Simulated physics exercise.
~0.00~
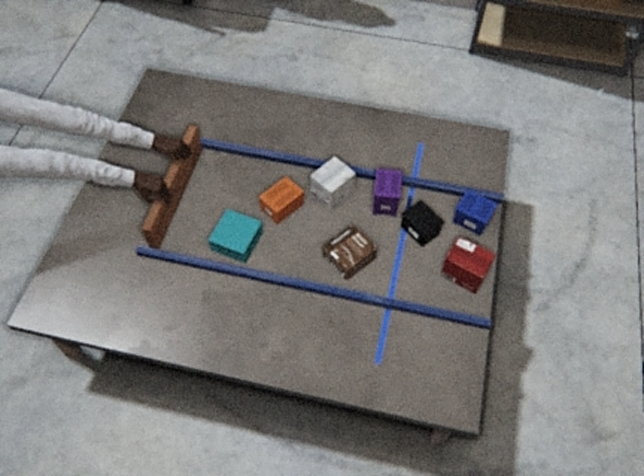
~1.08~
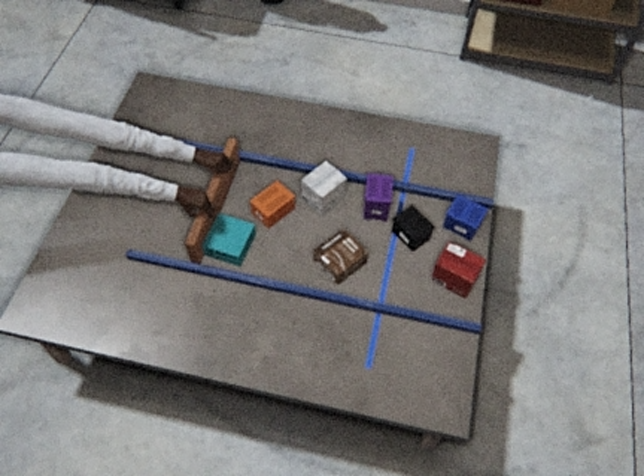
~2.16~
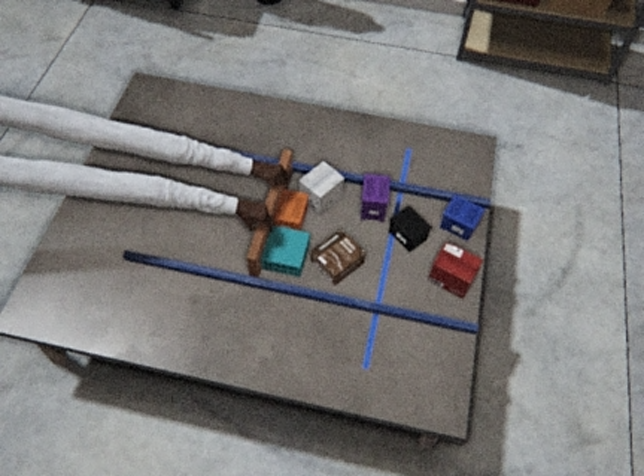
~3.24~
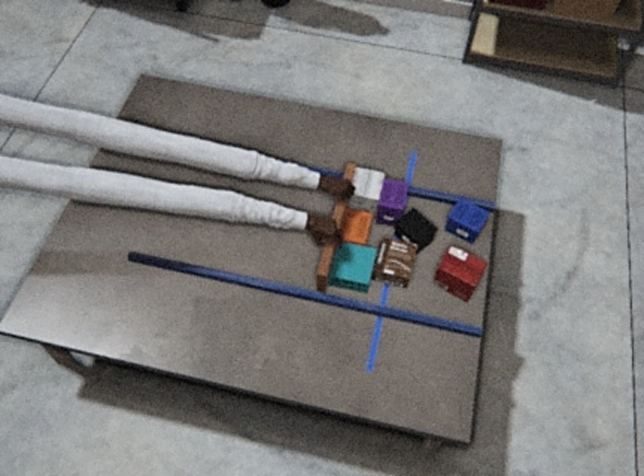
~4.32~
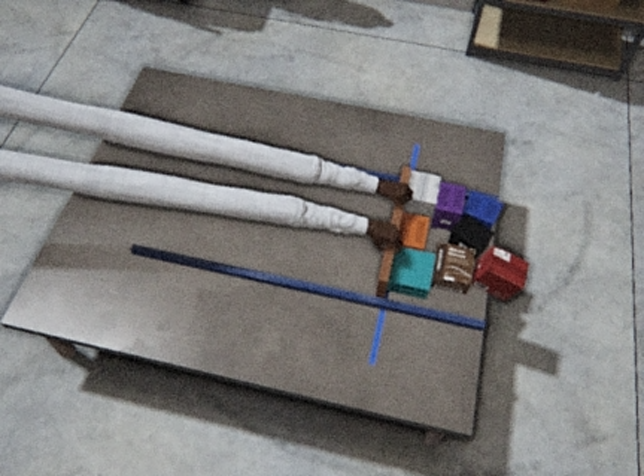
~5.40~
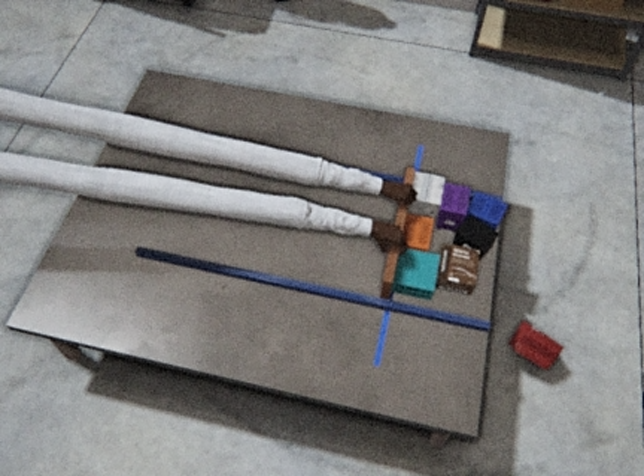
Two arms in pale sleeves slid an upright wooden plank rightward across a table, sweeping a cluster of colourful boxes together toward the edge, and stopped around the blue tape line as the red box tipped off and dropped to the floor.
